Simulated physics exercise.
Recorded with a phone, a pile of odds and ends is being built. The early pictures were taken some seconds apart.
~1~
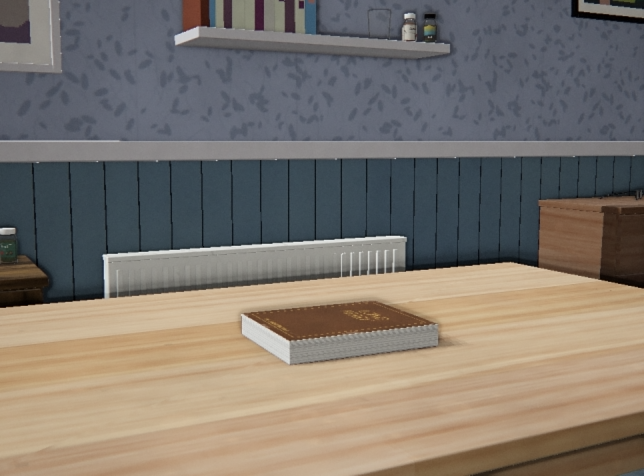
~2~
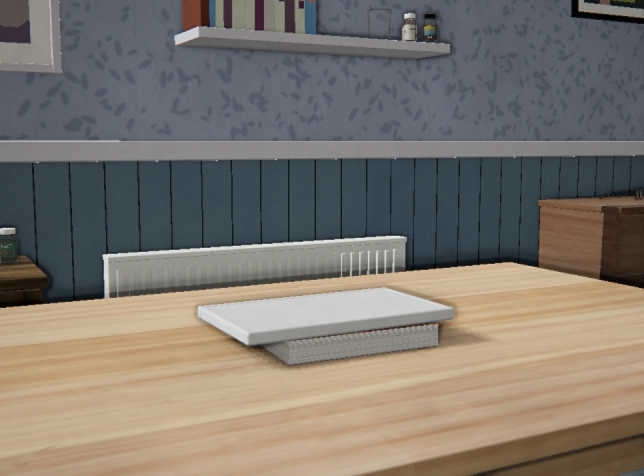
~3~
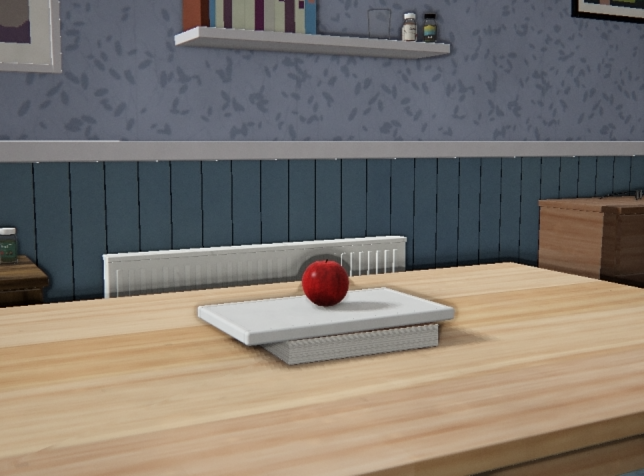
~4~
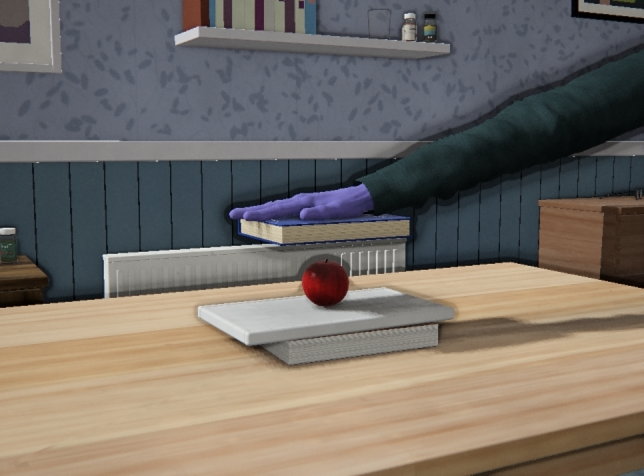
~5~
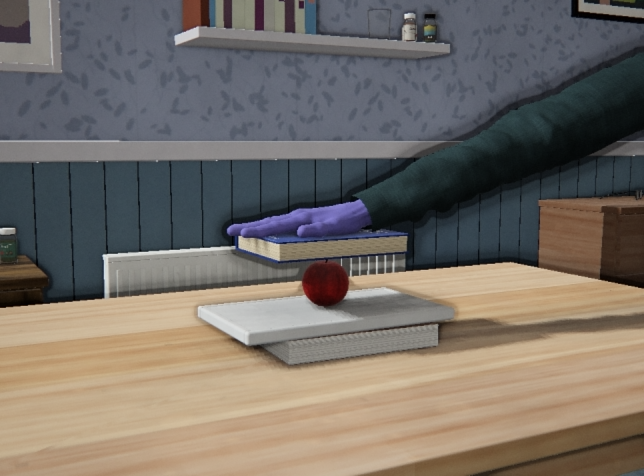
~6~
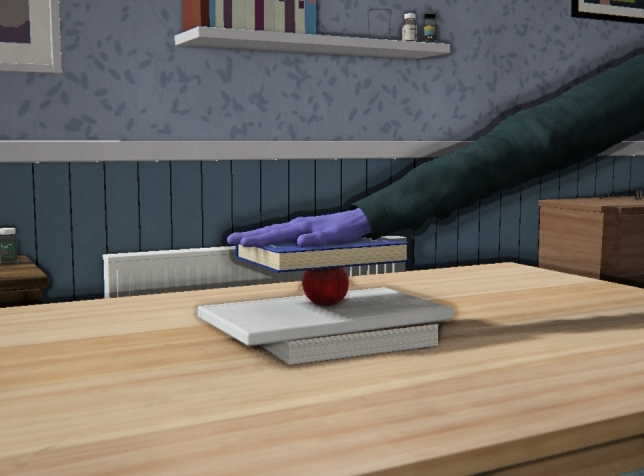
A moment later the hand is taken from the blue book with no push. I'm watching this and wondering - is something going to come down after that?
Yes, something comes down.
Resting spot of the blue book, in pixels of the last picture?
The object winds up at approximately (127, 357).
Then, 0.70 s after the last picture, blue book now fallen.
Then, 0.90 s after the last picture, things are still on the move.
At rest, fallen, blue book; the other 3 in place. Seen from the same camera at the end, blue book near (127, 357). The pile loses its balance.
